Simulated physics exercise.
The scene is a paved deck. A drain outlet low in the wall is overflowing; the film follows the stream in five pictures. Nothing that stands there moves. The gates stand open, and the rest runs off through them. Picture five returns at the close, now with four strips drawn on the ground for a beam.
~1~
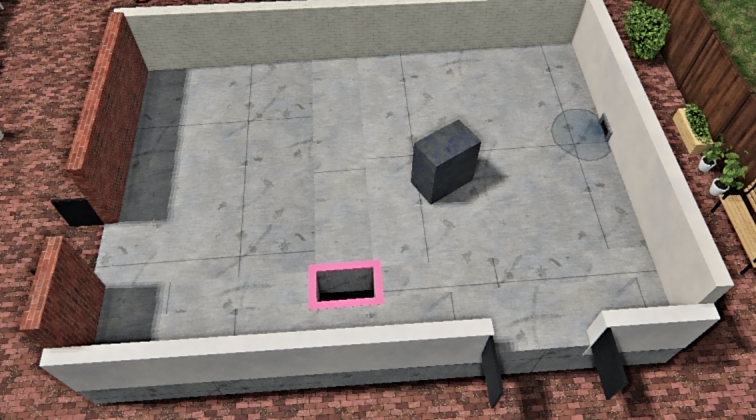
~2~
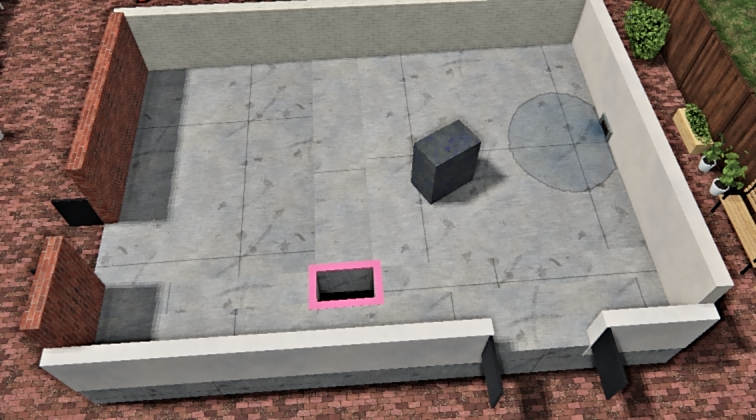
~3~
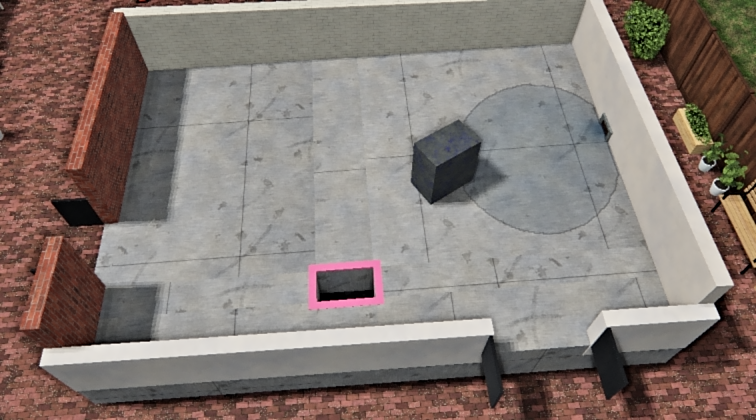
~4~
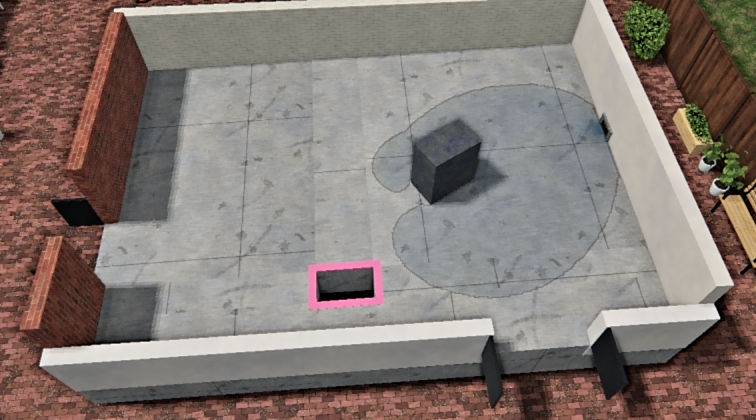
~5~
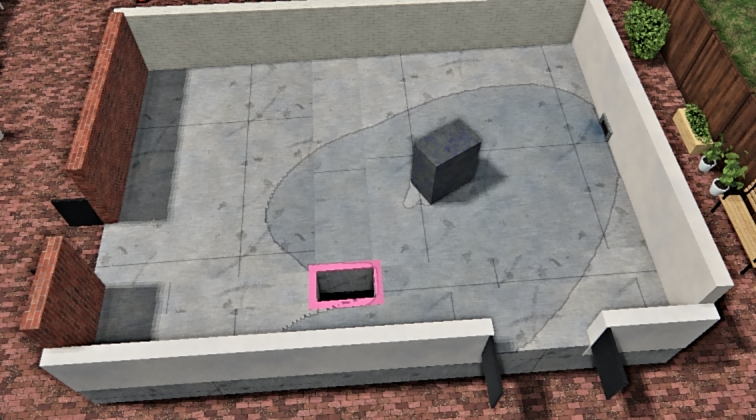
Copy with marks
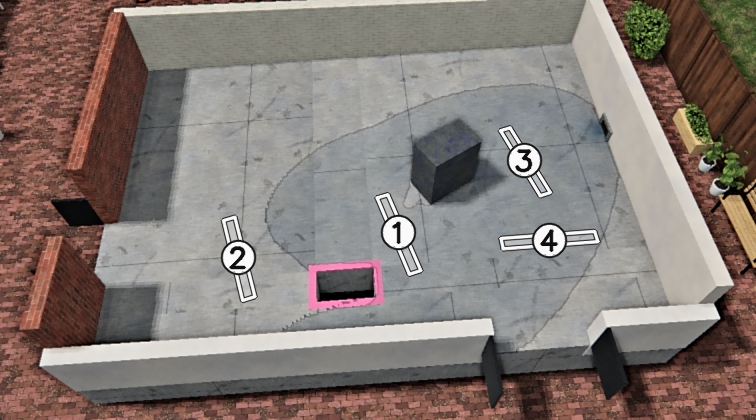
To begin with, a small round patch of water lies beside the right wall of a walled paved deck. It widens steadily leftward, reaches the dark block and wraps around both sides of it. The water then closes in beyond the block, spreads toward the front wall, and enters the pink-edged drain.
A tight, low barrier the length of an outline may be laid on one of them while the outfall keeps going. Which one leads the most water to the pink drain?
4.
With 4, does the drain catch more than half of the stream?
No.
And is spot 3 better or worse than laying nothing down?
Worse.
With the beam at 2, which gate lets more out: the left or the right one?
The left gate.
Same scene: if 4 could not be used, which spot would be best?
2 it is.
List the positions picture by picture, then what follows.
Outfall at (606, 128); pink drain at (345, 284); open gate at (112, 253); open gate at (535, 335); water covers 2 % of the ground and shows as far out as (558, 123); pink drain still dry.
Water covers 6 % of the ground and shows as far out as (519, 155); pink drain still dry.
Water covers 13 % of the ground and shows as far out as (483, 202); pink drain still dry.
Water covers 24 % of the ground and shows as far out as (402, 250); pink drain still dry.
Water covers 39 % of the ground and shows as far out as (274, 232); pink drain taking water.
On the marked copy, 1 from (382, 196) to (415, 272); 2 from (229, 218) to (248, 298); 3 from (505, 129) to (545, 194); 4 from (502, 243) to (596, 236).
Choosing 1, about 9 % of the stream runs into the pink drain, about 89 % out by the gates.
Choosing 2, about 24 % of the stream runs into the pink drain, about 73 % out by the gates.
Choosing 3, about 8 % of the stream runs into the pink drain, about 90 % out by the gates.
Choosing 4, about 34 % of the stream runs into the pink drain, about 64 % out by the gates.
